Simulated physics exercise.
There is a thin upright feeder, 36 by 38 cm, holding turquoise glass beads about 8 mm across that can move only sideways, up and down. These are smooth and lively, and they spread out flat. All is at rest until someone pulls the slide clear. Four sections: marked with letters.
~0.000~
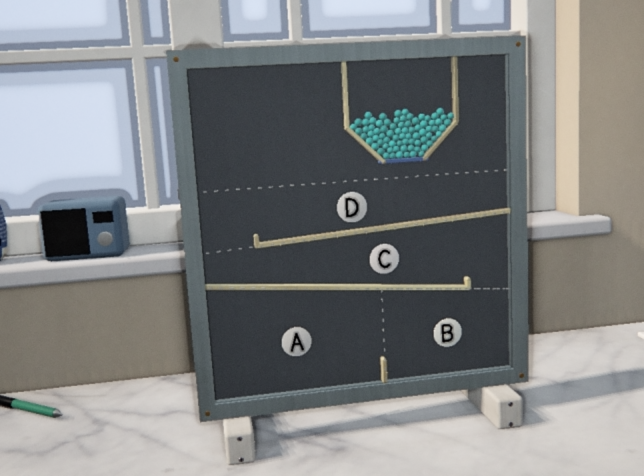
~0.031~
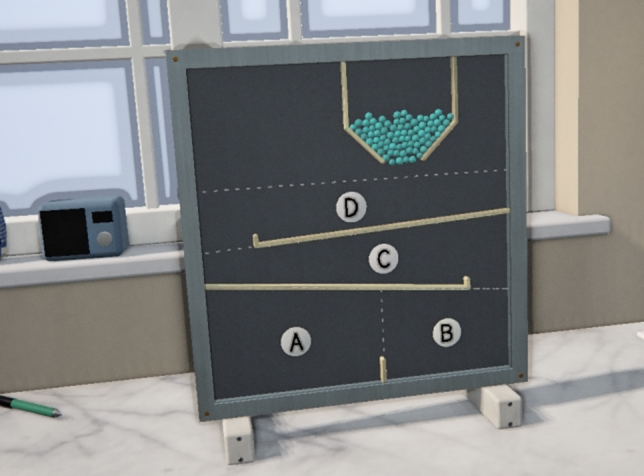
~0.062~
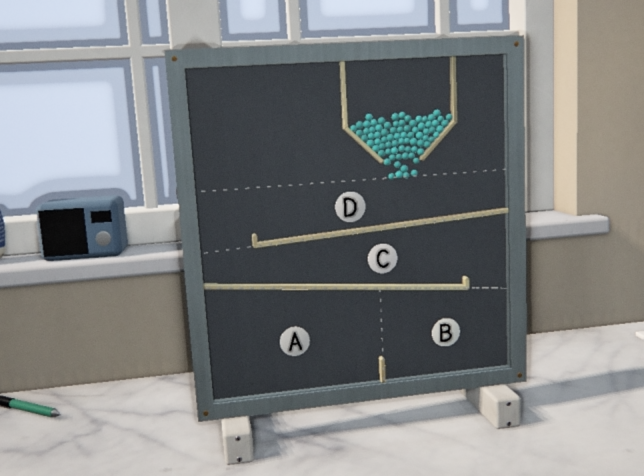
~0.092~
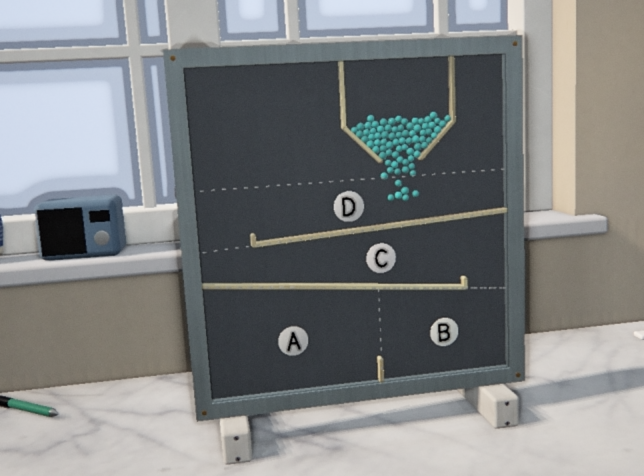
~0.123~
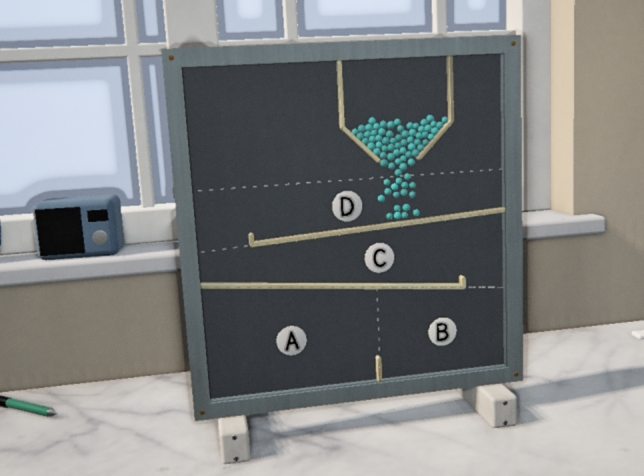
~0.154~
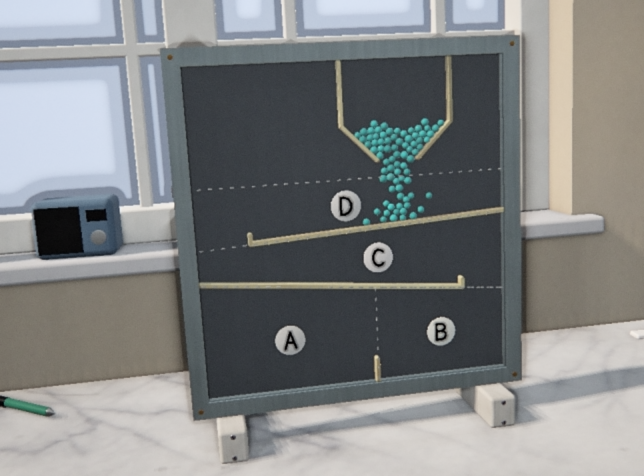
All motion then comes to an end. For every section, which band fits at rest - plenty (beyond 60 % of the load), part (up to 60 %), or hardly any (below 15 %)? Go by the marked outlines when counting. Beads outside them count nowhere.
A - hardly any, B - hardly any, C - hardly any, D - plenty.
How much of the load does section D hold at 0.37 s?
About 95 % of the load.
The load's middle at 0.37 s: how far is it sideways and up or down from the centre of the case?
Roughly 5 cm to the right and 2 cm up.
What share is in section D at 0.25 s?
The share there is close to 70 per cent.
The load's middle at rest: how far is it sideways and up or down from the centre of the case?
Some 4 cm right, 1 cm up.
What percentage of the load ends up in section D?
It comes to around 100 per cent of the load.
After 0.25 s, the beads' middle is 5 cm right of and 4 cm above the centre; D 70 %.
After 0.37 s, the beads' middle is 5 cm right of and 2 cm above the centre; D 95 %.
After 0.60 s, the beads' middle is 4 cm right of and 1 cm above the centre; D 100 %.
All still by 1.6 s, A 0 %, B 0 %, C 0 %, D 100 %.
